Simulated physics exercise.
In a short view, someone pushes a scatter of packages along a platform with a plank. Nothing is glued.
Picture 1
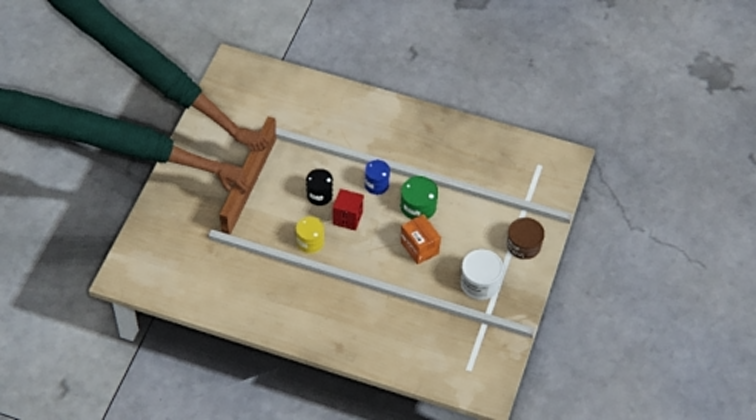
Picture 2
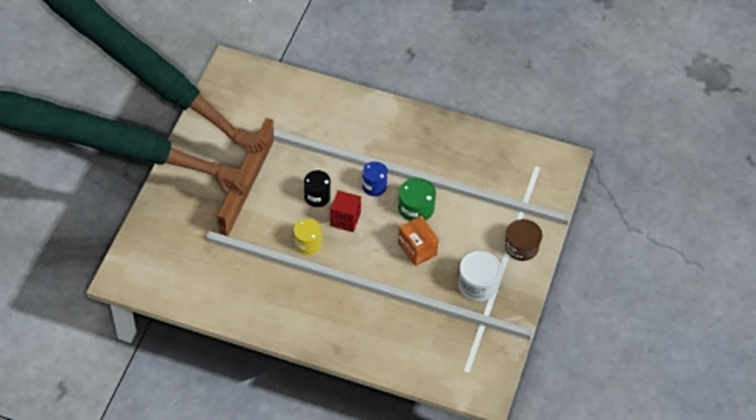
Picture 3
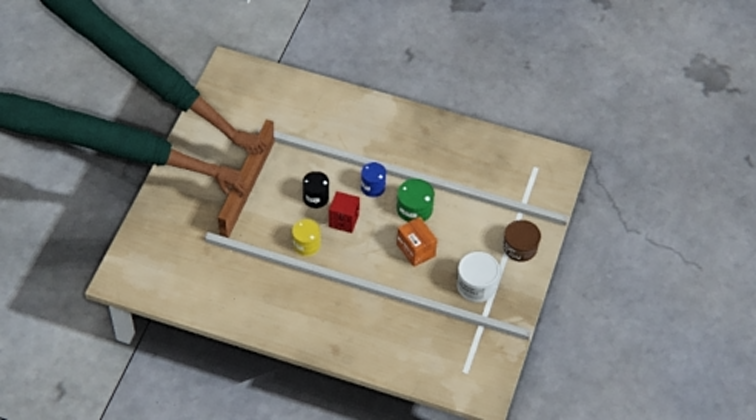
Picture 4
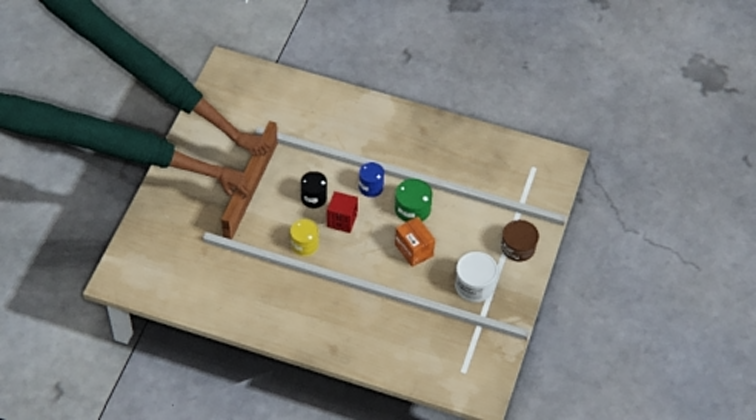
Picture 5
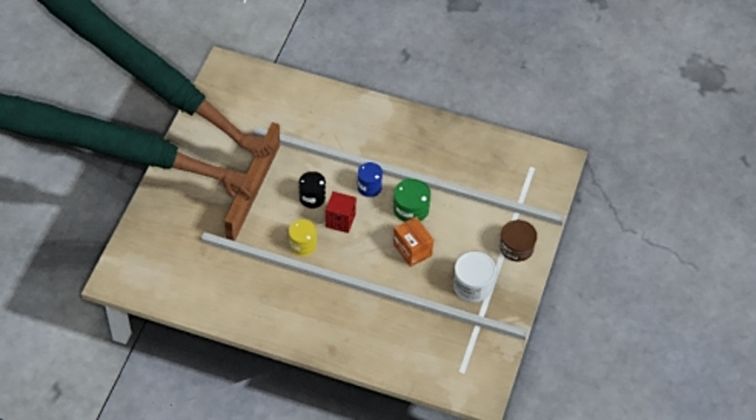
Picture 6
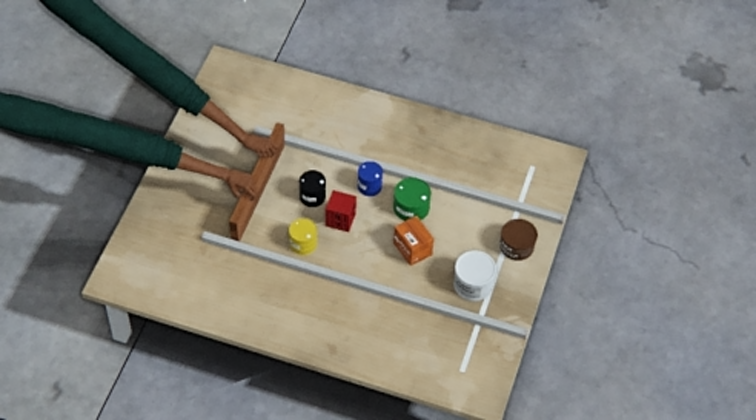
Two hands shift a wooden plank slightly right on a table behind scattered, nearly still containers.
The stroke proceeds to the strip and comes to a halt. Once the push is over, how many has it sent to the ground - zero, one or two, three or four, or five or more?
Honestly, the ones lost over the side add up to one, maybe two.
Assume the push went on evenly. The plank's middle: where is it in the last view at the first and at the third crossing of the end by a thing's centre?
At (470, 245) for the first, at (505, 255) for the third.
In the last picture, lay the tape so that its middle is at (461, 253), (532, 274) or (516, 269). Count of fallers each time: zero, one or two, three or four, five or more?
Taking the places in the order asked: Zero, then three to four, then three to four.
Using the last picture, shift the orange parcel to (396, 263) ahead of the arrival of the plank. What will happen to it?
Placed there, the orange parcel is still up there.
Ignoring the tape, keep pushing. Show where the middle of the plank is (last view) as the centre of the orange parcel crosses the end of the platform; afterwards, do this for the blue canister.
Estimated middle: (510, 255), and (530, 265) for the other.
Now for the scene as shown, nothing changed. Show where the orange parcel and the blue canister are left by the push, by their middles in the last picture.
First: About (535, 275); second: About (525, 222).
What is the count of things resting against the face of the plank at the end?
4 in contact.
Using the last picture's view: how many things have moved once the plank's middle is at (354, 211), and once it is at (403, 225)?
Note: First position 4; second position 6.
A little later, none off yet; brown pail at rest near (518, 240); white pail at rest near (474, 276); orange parcel at rest near (414, 241).
Next, none off yet; brown pail at rest near (518, 240); white pail at rest near (474, 276); orange parcel shifted a little near (431, 246).
Later still, none off yet; brown pail shifted a little near (534, 246); white pail shifted about its own width near (496, 291); orange parcel shifted well along near (492, 260).
When it is over, the number that fall off is one or two; down, brown pail.
